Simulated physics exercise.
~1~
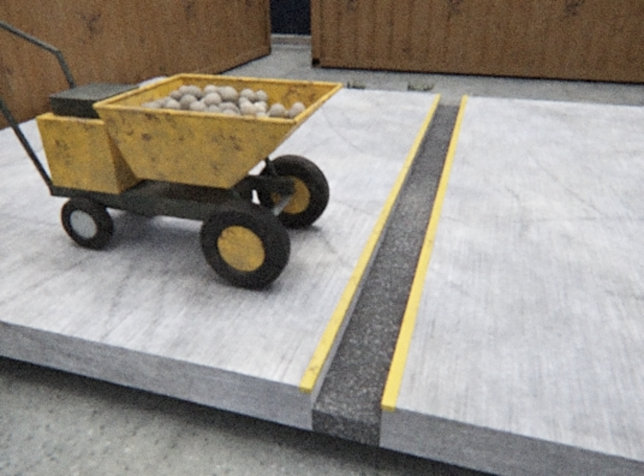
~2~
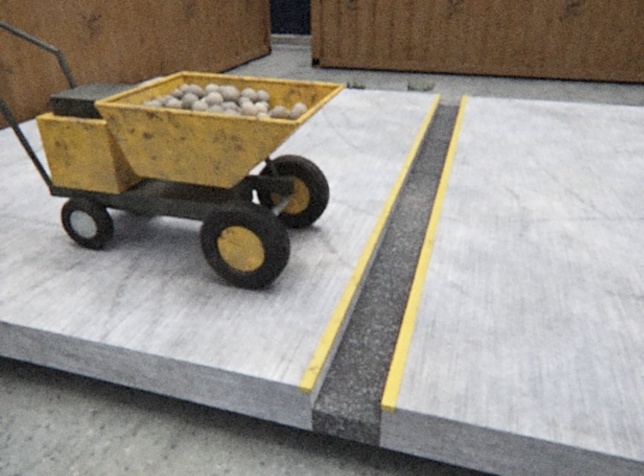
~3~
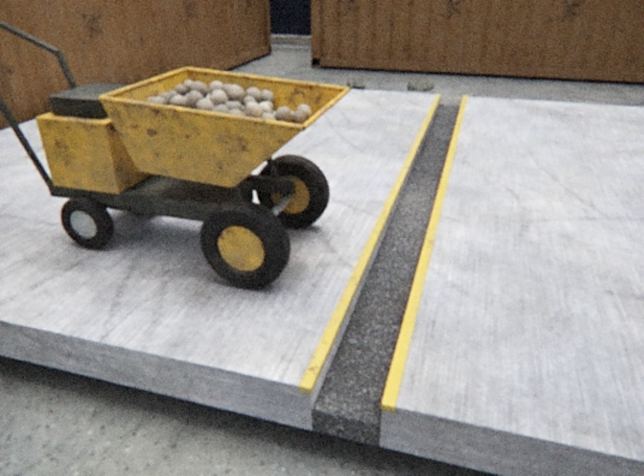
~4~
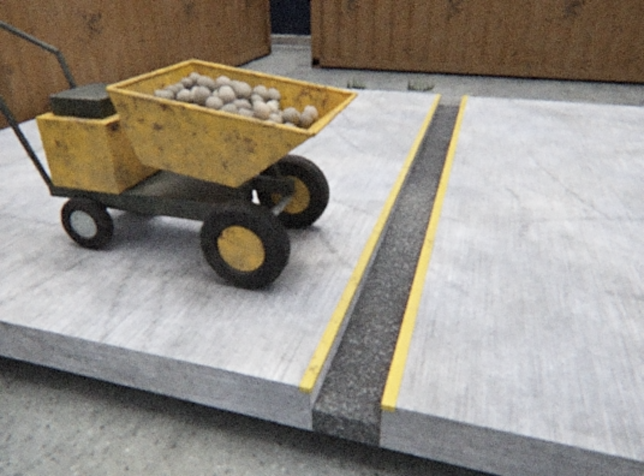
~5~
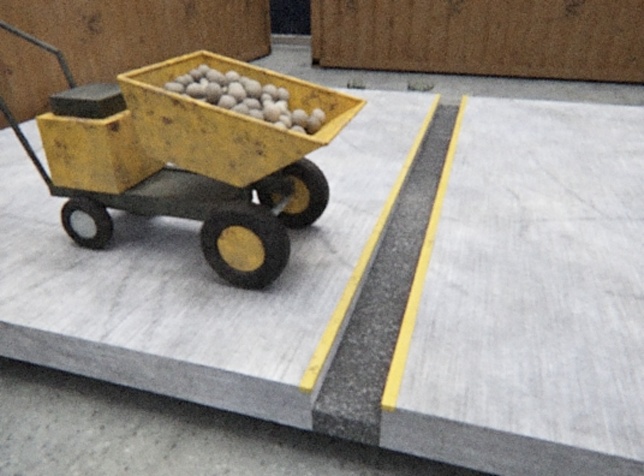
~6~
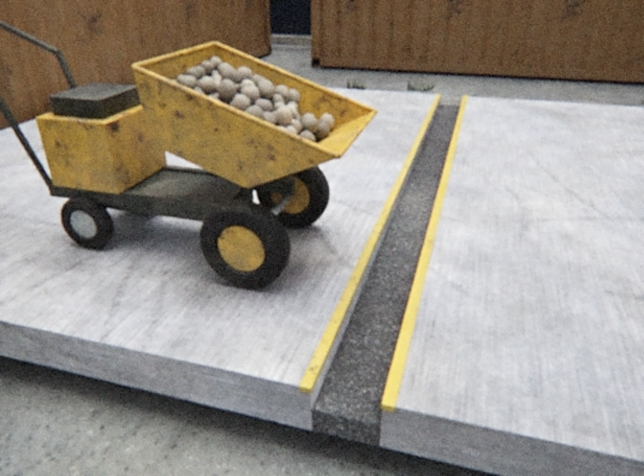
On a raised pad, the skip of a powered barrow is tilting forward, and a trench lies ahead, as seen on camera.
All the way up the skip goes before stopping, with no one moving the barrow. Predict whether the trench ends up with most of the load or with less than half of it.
I expect the load to largely stay out of the trench.
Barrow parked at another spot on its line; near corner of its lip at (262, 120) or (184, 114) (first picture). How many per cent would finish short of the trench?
About 0 % and about 30 %.
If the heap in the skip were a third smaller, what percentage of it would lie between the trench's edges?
About 20 per cent.
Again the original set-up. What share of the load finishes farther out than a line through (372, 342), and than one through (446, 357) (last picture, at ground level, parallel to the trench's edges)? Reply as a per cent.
Estimate, first then second: 70 %, 40 %.
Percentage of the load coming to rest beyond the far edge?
About 60 %.
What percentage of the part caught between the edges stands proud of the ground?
Close to 10 percent.
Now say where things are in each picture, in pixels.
In the first picture, lip of the skip at (294, 123), level; top of the load at (217, 108), river pebbles; first edge of the trench at (329, 334); far edge at (403, 347), the trench under half as wide as the skip, and shallow for its width.
In the second picture, lip of the skip at (297, 124), level; top of the load at (219, 107).
In the third picture, lip of the skip at (303, 128), tipped barely; top of the load at (205, 108).
In the fourth picture, lip of the skip at (313, 135), tipped a little; top of the load at (211, 104).
In the fifth picture, lip of the skip at (325, 144), tipped a little; top of the load at (205, 93).
In the sixth picture, lip of the skip at (338, 157), tipped clearly; top of the load at (217, 88); first edge of the trench at (329, 334); far edge at (403, 347).
Soon after the last picture, skip tipped steeply; all in the skip.
A little later, skip tipped right over; about half in the skip; a small part in or heaped over the trench; about a third beyond it; a stray few falling.
Later still, skip tipped right over; about a quarter in the skip; a small part in or heaped over the trench; about two thirds beyond it.
At rest, skip tipped right over; about a quarter in the skip; a small part in or heaped over the trench; about two thirds beyond it.
